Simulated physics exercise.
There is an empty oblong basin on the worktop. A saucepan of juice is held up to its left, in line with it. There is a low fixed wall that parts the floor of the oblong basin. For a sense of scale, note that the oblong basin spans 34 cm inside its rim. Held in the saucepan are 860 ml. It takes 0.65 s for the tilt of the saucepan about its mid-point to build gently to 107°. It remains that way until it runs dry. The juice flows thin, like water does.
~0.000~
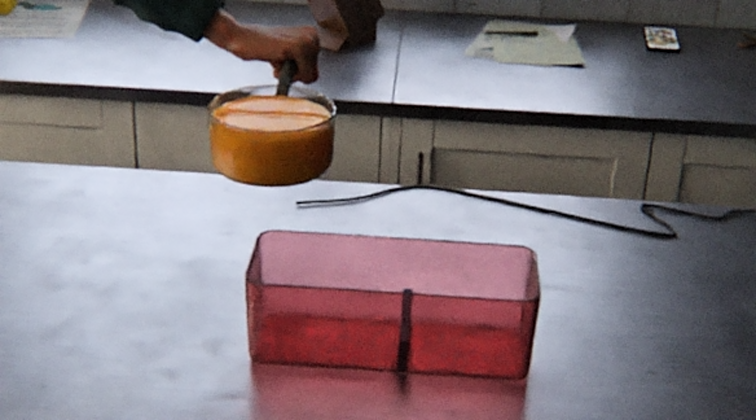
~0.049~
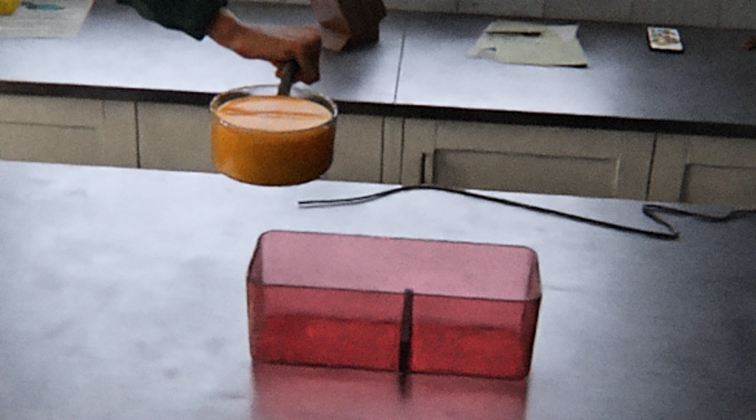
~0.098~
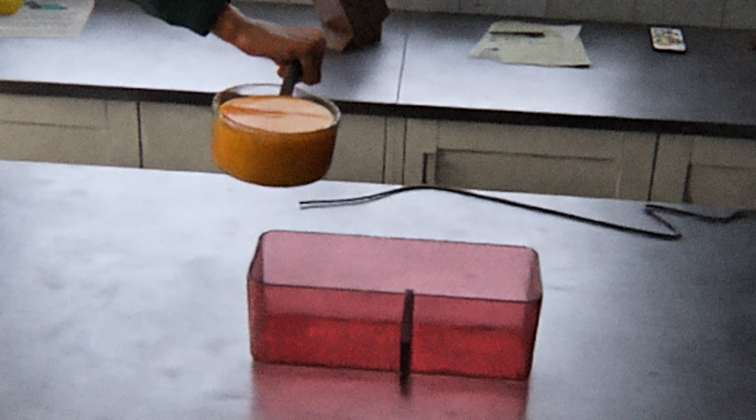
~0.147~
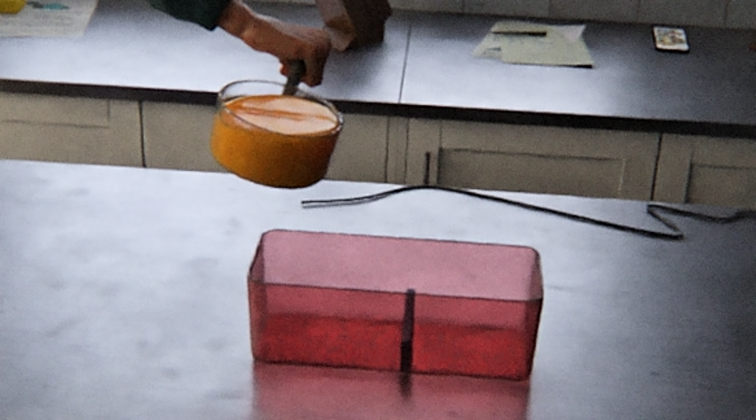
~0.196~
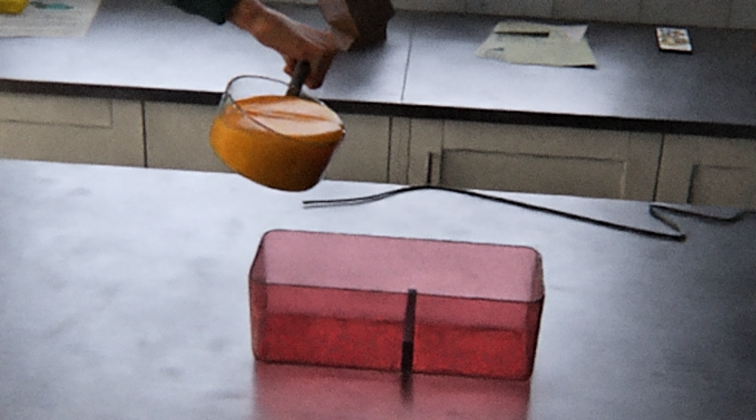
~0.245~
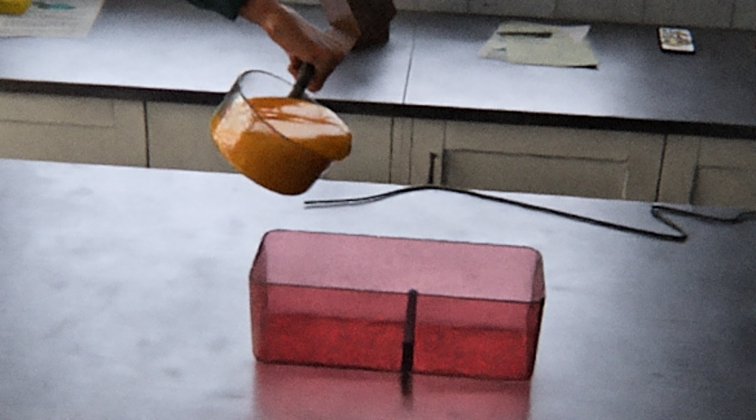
A hand holds a saucepan of orange juice above a worktop and gradually tilts it rightward.
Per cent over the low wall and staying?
16 per cent.
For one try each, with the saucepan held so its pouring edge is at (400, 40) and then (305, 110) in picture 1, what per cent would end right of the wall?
Around 75 per cent first, around 15 per cent next.
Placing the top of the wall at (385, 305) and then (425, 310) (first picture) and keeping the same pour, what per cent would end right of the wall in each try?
One try each: Around 35 percent and then around 10 percent.
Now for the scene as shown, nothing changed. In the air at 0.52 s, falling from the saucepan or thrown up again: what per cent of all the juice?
Roughly 48 percent.
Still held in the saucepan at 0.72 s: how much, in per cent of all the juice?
I'd estimate some 4 per cent.
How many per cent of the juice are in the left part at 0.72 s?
Around 76 in a hundred.
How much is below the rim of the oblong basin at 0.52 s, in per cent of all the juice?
Some 32 per cent.
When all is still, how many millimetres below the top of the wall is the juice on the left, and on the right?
Left about 14 mm, while the right is about 36 mm.
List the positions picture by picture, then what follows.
In the first frame, tilt 0°; pouring edge (334, 113); surface from (213, 112) to (333, 118); the oblong basin's rim runs from (252, 256) to (537, 275); the wall's top is at (406, 315).
In the second frame, tilt 1°; pouring edge (336, 115); surface from (214, 111) to (334, 119).
In the third frame, tilt 6°; pouring edge (339, 119); surface from (217, 109) to (337, 121).
In the fourth frame, tilt 13°; pouring edge (341, 126); surface from (219, 108) to (340, 122).
In the fifth frame, tilt 22°; pouring edge (343, 136); surface from (221, 110) to (345, 129); 2 per cent is over the edge.
In the sixth frame, tilt 33°; pouring edge (342, 148); surface from (218, 108) to (340, 137); 6 per cent is over the edge.
After 0.52 s the tilt is 96° and 22 per cent is still to pour, 27 is left of the wall and 4 right of it.
After 0.72 s the tilt is 107° and 4 per cent is still to pour, 76 is left of the wall and 10 right of it.
After 0.92 s the tilt is 107° and 0 per cent is still to pour, 75 is left of the wall and 15 right of it.
After 1.15 s the tilt is 107° and 0 per cent is still to pour, 76 is left of the wall and 16 right of it.
In the end 76 per cent lies left of the wall, 16 right of it and 9 outside.
